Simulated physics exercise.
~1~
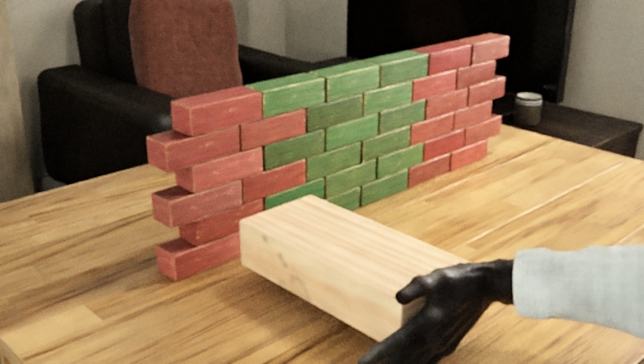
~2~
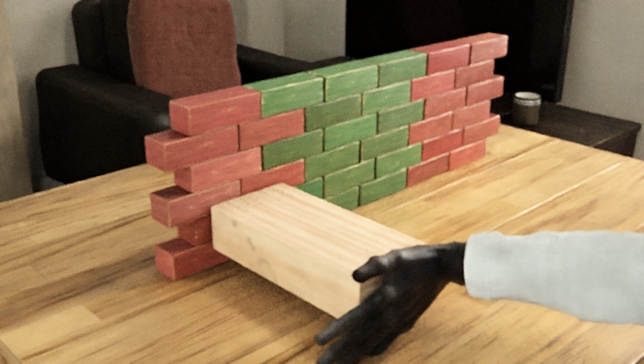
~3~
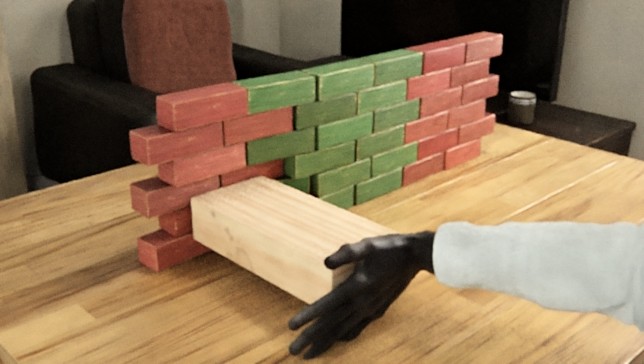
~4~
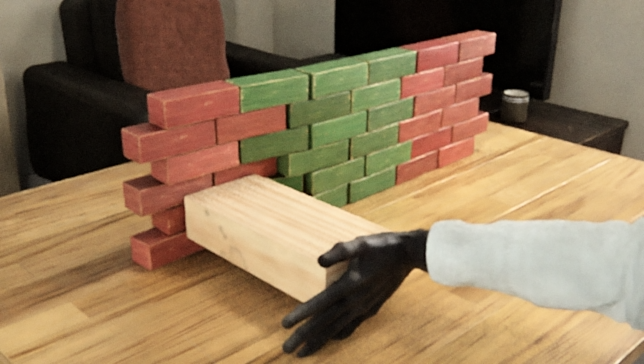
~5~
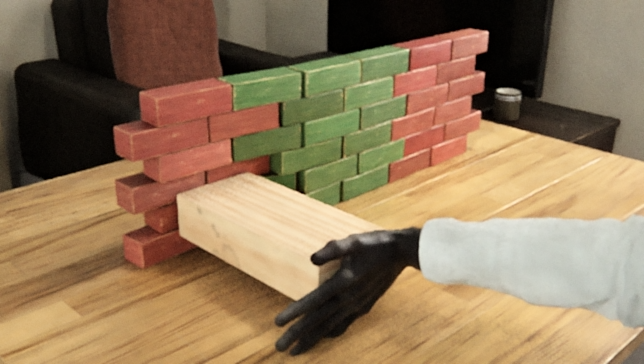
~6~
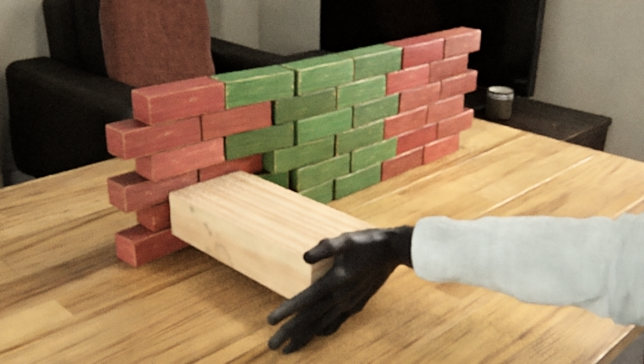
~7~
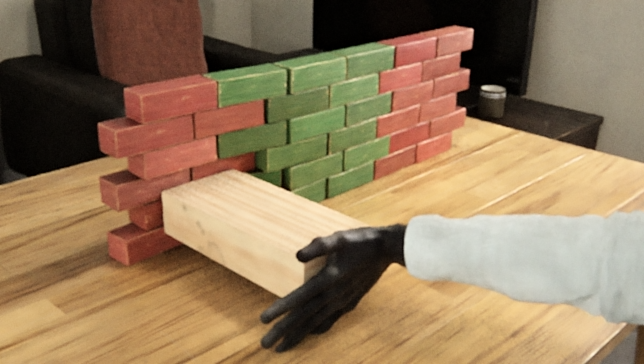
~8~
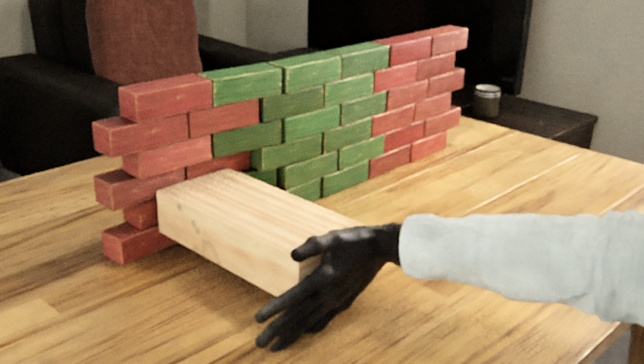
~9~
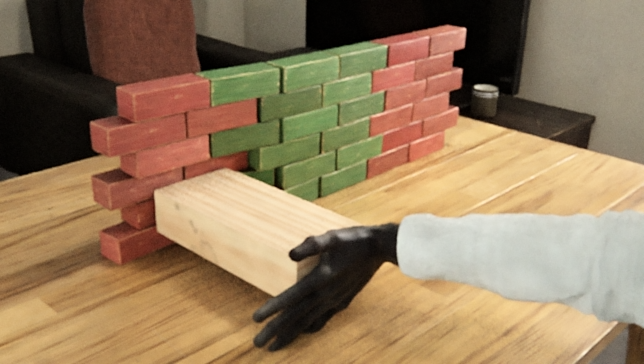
A black hand pushes a long wooden block against a red and green wall, which stays standing.
